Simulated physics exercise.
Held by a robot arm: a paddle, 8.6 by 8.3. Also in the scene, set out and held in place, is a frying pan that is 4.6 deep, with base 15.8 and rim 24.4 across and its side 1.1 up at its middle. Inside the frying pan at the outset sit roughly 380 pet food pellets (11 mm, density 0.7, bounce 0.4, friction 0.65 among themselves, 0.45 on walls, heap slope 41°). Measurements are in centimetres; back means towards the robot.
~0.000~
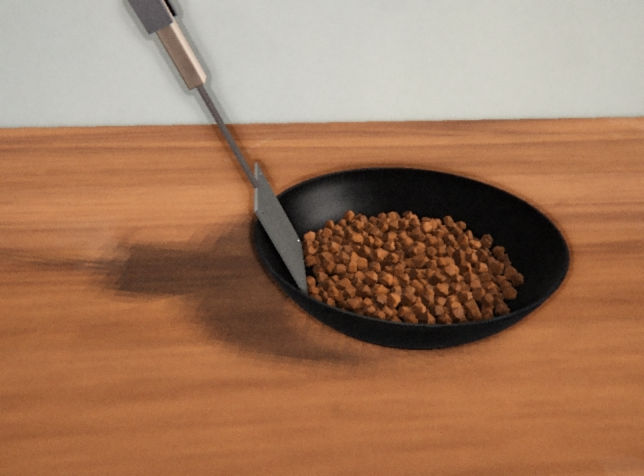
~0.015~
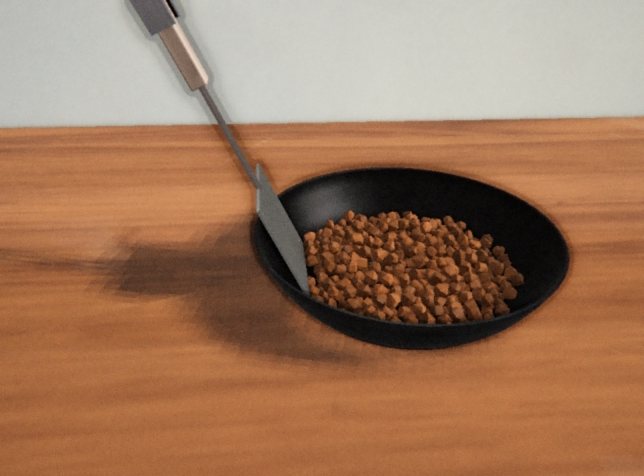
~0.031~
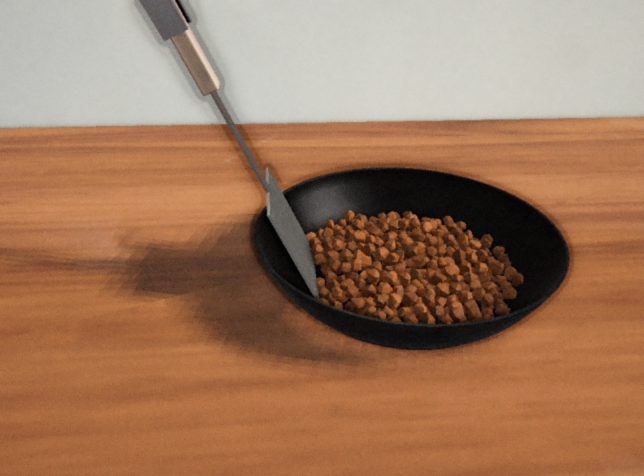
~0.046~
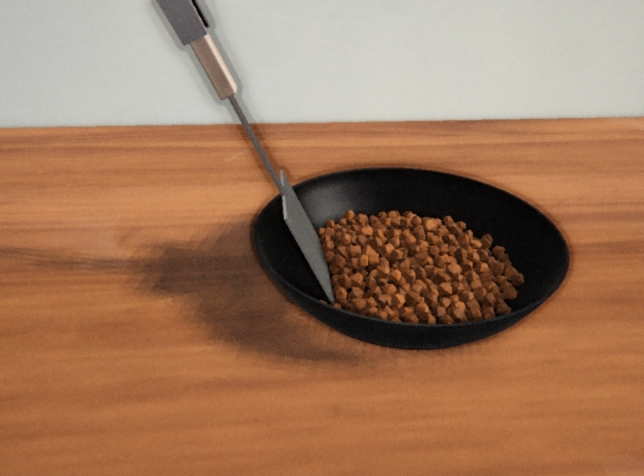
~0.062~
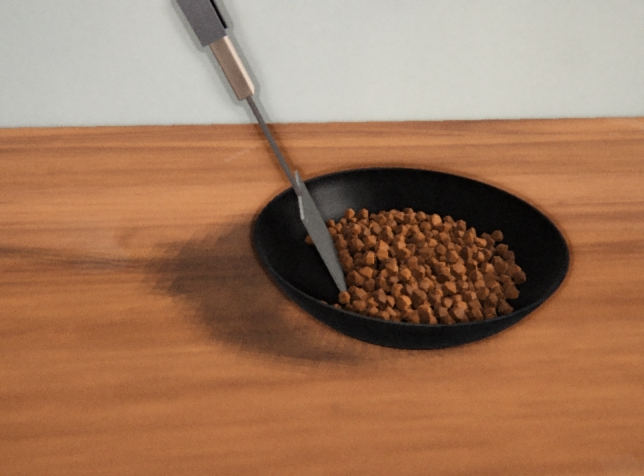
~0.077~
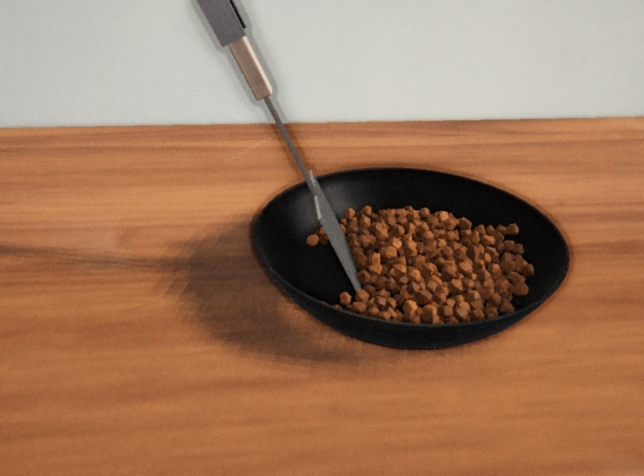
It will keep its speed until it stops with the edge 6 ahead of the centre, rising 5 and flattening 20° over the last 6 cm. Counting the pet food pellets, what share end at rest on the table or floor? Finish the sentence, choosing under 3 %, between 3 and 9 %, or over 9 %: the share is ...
The share is between 3 and 9 %.
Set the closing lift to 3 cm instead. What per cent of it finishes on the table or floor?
5 per cent.
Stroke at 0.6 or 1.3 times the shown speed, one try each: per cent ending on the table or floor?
The two tries give roughly 0 and 10 in a hundred.
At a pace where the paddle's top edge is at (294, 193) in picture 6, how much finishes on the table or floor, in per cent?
Roughly 0 per cent.
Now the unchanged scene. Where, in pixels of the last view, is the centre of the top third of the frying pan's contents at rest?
Around (505, 242).
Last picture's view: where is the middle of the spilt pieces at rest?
Resting centre: About (594, 272).
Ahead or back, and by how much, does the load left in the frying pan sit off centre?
4.5 cm ahead.
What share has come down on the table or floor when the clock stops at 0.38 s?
About 4 per cent.
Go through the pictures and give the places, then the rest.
The first frame shows paddle top edge at (256, 185), sloping 65°; upper third of the load around (410, 256), from x 310 to 515, top at y 215; 384 in the frying pan.
The second frame shows paddle top edge at (258, 186), sloping 65°; upper third of the load around (410, 256), from x 310 to 515, top at y 215.
The third frame shows paddle top edge at (268, 189), sloping 65°; upper third of the load around (403, 254), from x 310 to 515, top at y 215.
The fourth frame shows paddle top edge at (283, 192), sloping 65°; upper third of the load around (400, 253), from x 310 to 515, top at y 215.
The fifth frame shows paddle top edge at (299, 193), sloping 65°; upper third of the load around (408, 247), from x 310 to 520, top at y 215.
The sixth frame shows paddle top edge at (315, 192), sloping 65°; upper third of the load around (423, 248), from x 310 to 530, top at y 210; 384 in the frying pan.
By 0.12 s, sloping 65°, highest piece 6 above the table; 384 in the frying pan.
By 0.16 s, sloping 56°, highest piece 6 above the table; 383 in the frying pan, 1 on the blade or in flight.
By 0.38 s, sloping 45°, highest piece 5 above the table; 364 in the frying pan, 19 on the table or floor, 1 on the blade or in flight.
By 1.43 s, sloping 45°, highest piece 5 above the table; 364 in the frying pan, 20 on the table or floor.
Final count, 364 in the frying pan, 20 on the table or floor. That is 5 % on the table or floor.
